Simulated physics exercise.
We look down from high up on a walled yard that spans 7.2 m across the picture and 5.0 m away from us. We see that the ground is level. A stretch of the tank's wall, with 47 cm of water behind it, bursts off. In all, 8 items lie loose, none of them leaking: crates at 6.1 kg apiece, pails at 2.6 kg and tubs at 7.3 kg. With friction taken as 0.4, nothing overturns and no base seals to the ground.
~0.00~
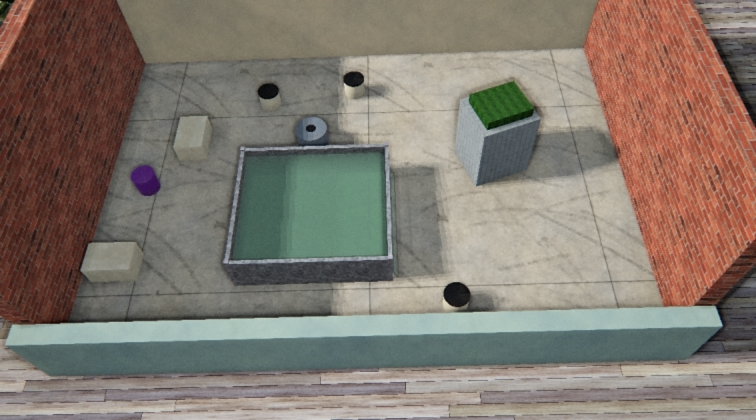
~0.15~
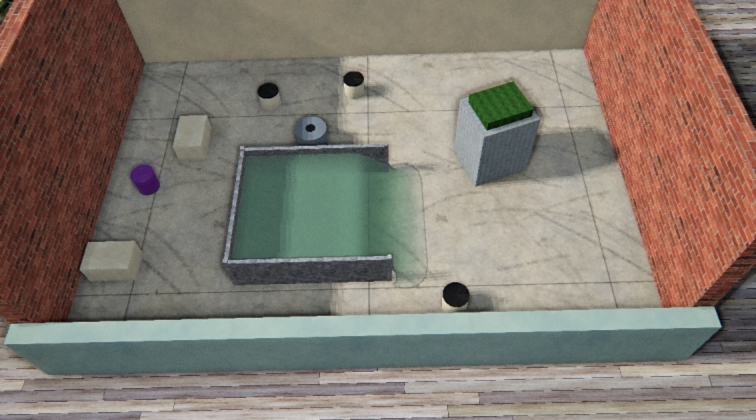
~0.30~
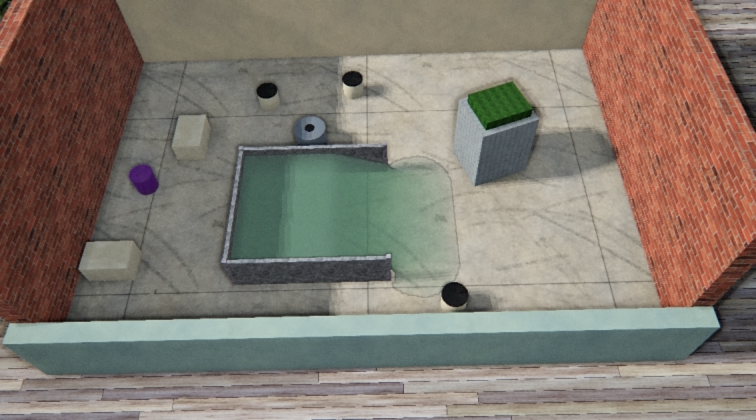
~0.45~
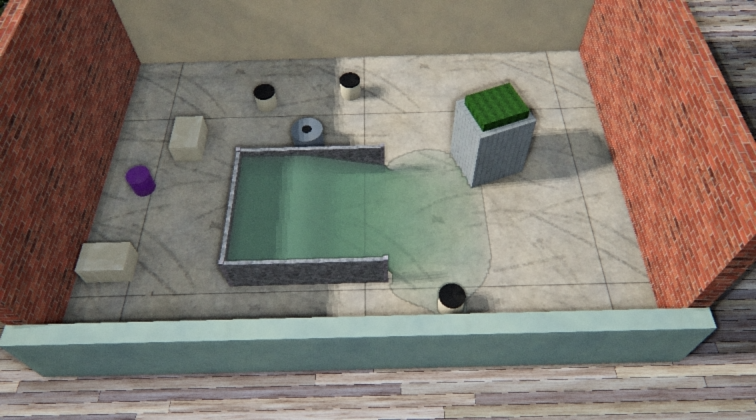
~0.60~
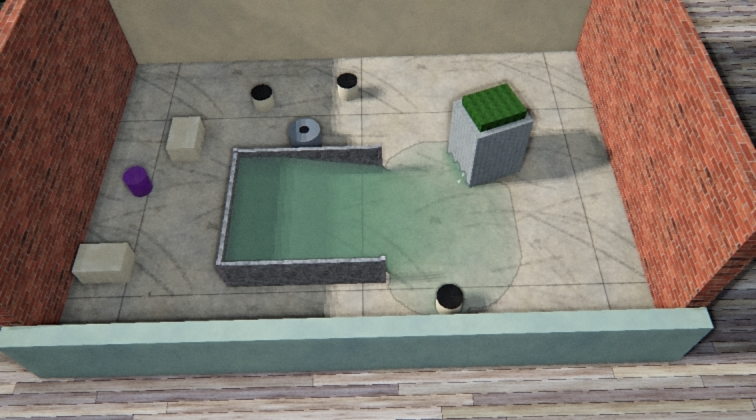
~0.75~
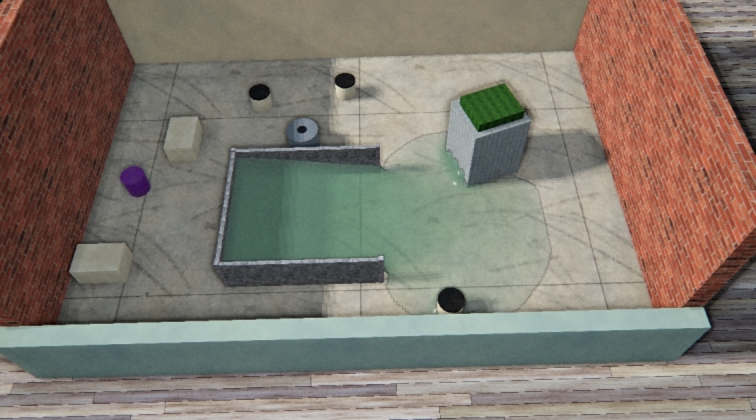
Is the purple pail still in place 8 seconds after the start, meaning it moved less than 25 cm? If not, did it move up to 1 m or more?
Yes, it stayed within 25 cm.
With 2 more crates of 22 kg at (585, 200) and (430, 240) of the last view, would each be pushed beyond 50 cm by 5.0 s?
One by one: Beyond it, then beyond it.
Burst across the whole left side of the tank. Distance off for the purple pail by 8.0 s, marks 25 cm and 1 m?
Result: Purple pail displaced far.
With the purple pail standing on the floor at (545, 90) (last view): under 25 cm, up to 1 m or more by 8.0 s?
I'd say it lands far off.
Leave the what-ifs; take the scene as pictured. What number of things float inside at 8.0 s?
2.
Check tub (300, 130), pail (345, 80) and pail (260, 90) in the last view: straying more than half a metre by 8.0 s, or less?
Within, beyond, beyond.
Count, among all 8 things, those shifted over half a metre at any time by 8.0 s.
Tally: 4.
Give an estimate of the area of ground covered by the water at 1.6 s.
Near 14 m2 in all.
After 1.6 s the purple pail is near (132, 175), 0.0 m from its start, aground; 1 afloat.
After 3.6 s the purple pail is near (132, 175), 0.0 m from its start, aground; 1 afloat.
After 5.6 s the purple pail is near (132, 175), 0.0 m from its start, aground; 2 afloat.
After 8.0 s the purple pail is near (132, 175), 0.0 m from its start, aground; 2 afloat.
